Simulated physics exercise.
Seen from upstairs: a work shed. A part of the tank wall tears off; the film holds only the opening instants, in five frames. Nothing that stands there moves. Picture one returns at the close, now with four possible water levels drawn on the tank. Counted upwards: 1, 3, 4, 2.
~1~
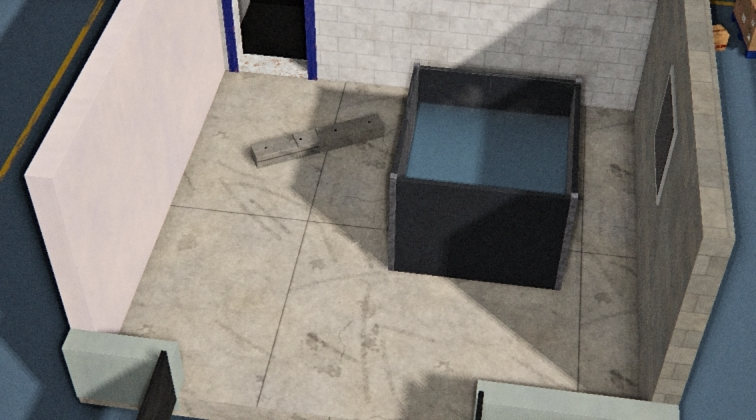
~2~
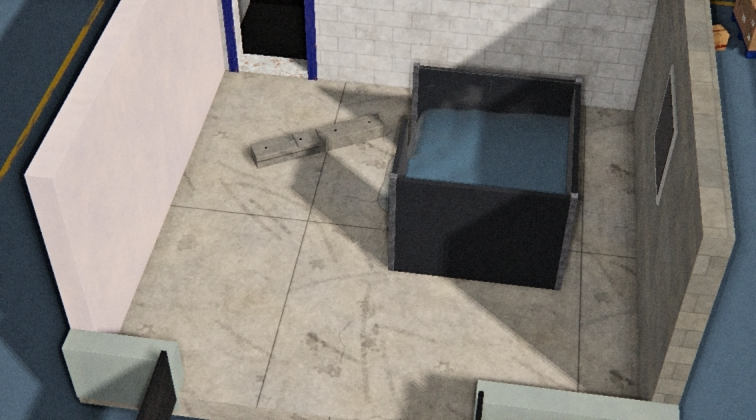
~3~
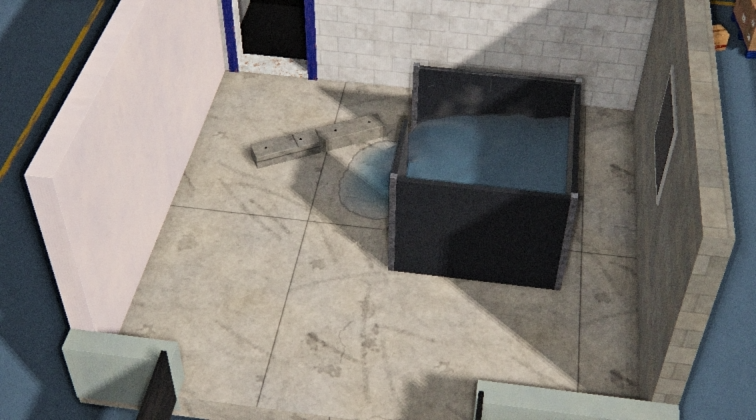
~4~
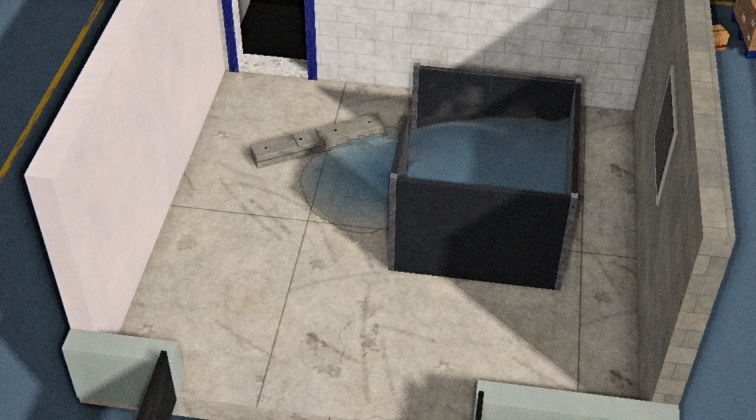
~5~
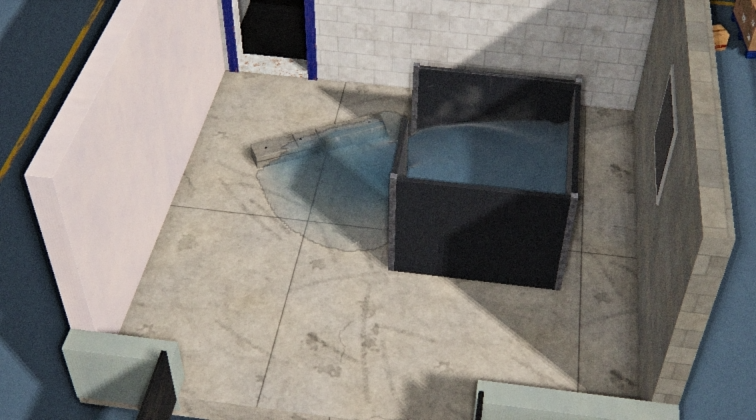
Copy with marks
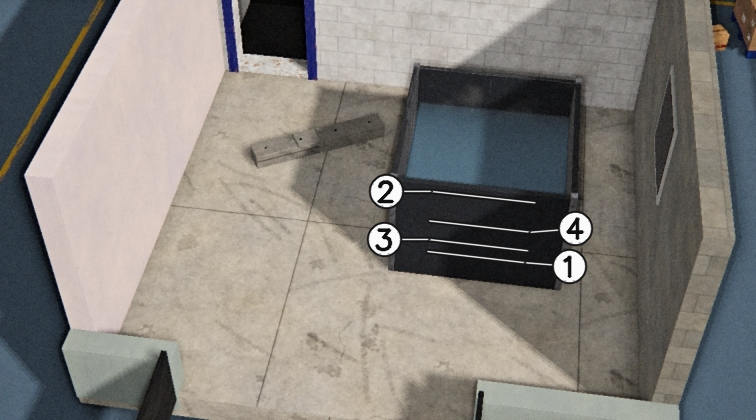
To begin with, water sits level in a dark open-topped tank inside a work shed, with a grey slab lying on the bare floor to its left. The water dips at the tank's left side, then emerges onto the floor there as a small pool. The pool fans out leftward, reaching the slab and spreading along it.
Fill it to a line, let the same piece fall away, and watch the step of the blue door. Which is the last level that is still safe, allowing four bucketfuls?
The limit is 3.
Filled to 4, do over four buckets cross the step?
Yes, that goes wrong.
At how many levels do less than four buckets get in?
Two.
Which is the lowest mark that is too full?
It is 4.
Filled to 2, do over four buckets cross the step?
Yes, it does.
On the marked copy, 1 at (476, 257); 2 at (482, 197); 3 at (477, 245); 4 at (479, 226); from the bottom up 1, 3, 4, 2.
For mark 1, nothing gets over.
For mark 2, dozens of bucketfuls pour in.
For mark 3, a splash gets over, under a bucket.
For mark 4, about 10 bucketfuls get in.
